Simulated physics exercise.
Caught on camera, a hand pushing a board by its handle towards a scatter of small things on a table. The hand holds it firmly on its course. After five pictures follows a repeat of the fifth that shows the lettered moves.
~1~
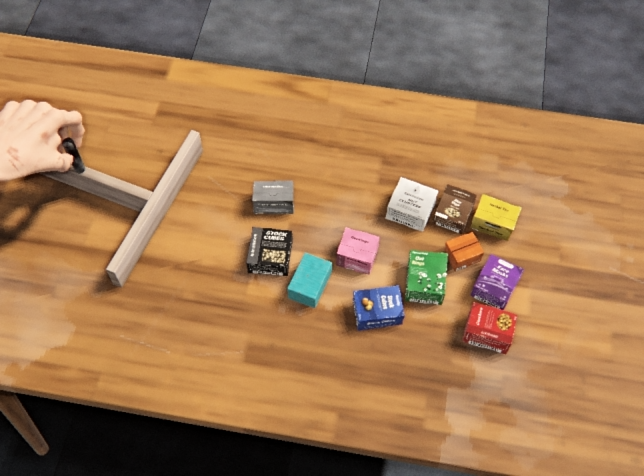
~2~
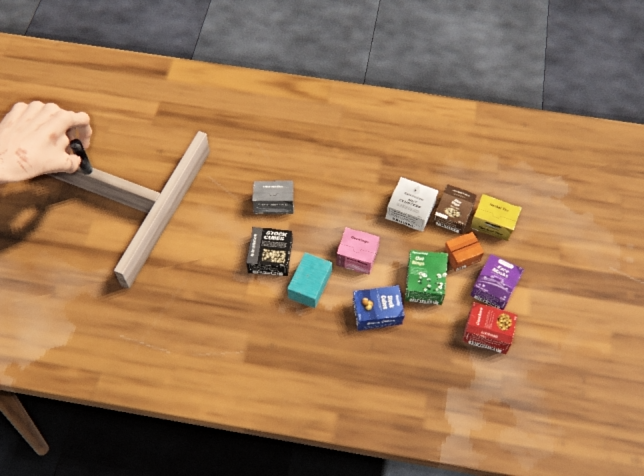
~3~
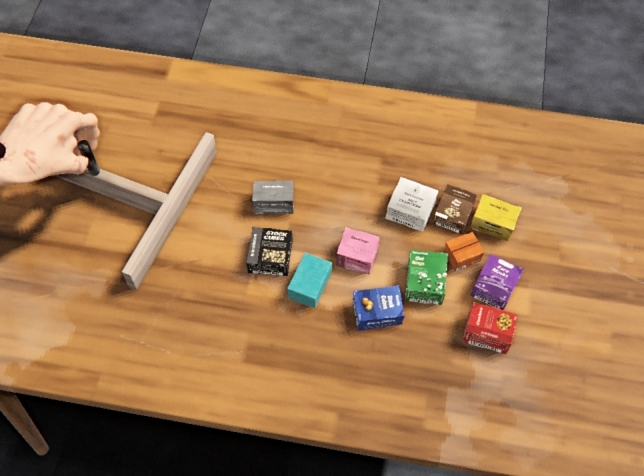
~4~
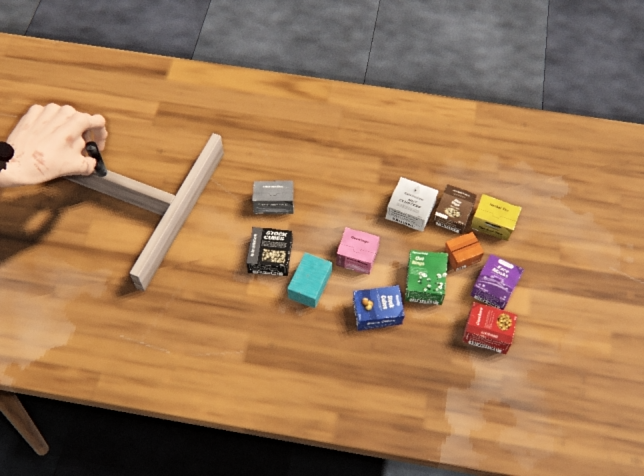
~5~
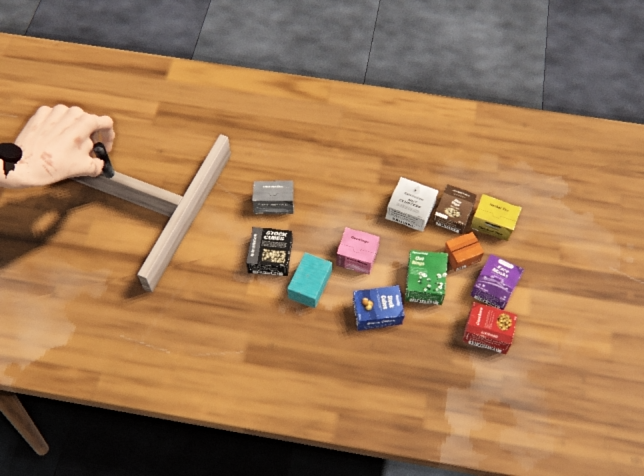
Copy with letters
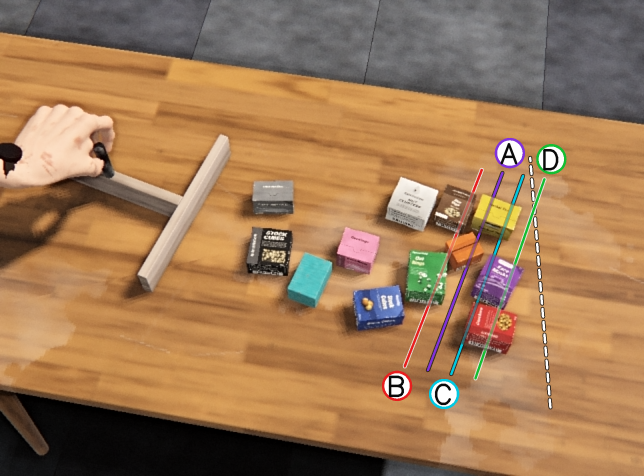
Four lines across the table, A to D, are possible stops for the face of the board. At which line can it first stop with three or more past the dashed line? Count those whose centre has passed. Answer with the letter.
The first such stop is A.
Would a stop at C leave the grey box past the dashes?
No.
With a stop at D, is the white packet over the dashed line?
By then, yes.
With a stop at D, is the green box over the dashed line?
By then, yes.
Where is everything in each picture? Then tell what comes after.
Green box (426, 278); turquoise block (310, 281); grey box (273, 197), in the first frame.
Board (162, 199); white packet (412, 205), in the second frame.
Board (170, 200); pink box (358, 251), in the third frame.
Board (177, 201); black packet (271, 251), in the fourth frame.
Board (185, 202); red packet (490, 328); orange box (463, 252); brown packet (455, 209), in the fifth frame.
On the copy, A at (468, 265); B at (446, 262); C at (490, 269); D at (512, 273); the dashed line at (539, 273).
On A. First, board (284, 218); yellow packet (495, 218); purple box (496, 283); none across.
Then, board (386, 234); purple box (511, 291); yellow packet (504, 220); none across.
Finally, board (469, 247); yellow packet (584, 232); purple box (569, 311); four across.
By contrast, B gets only two across; C gets five across, but is farther than needed; D gets nine across, but is farther than needed.
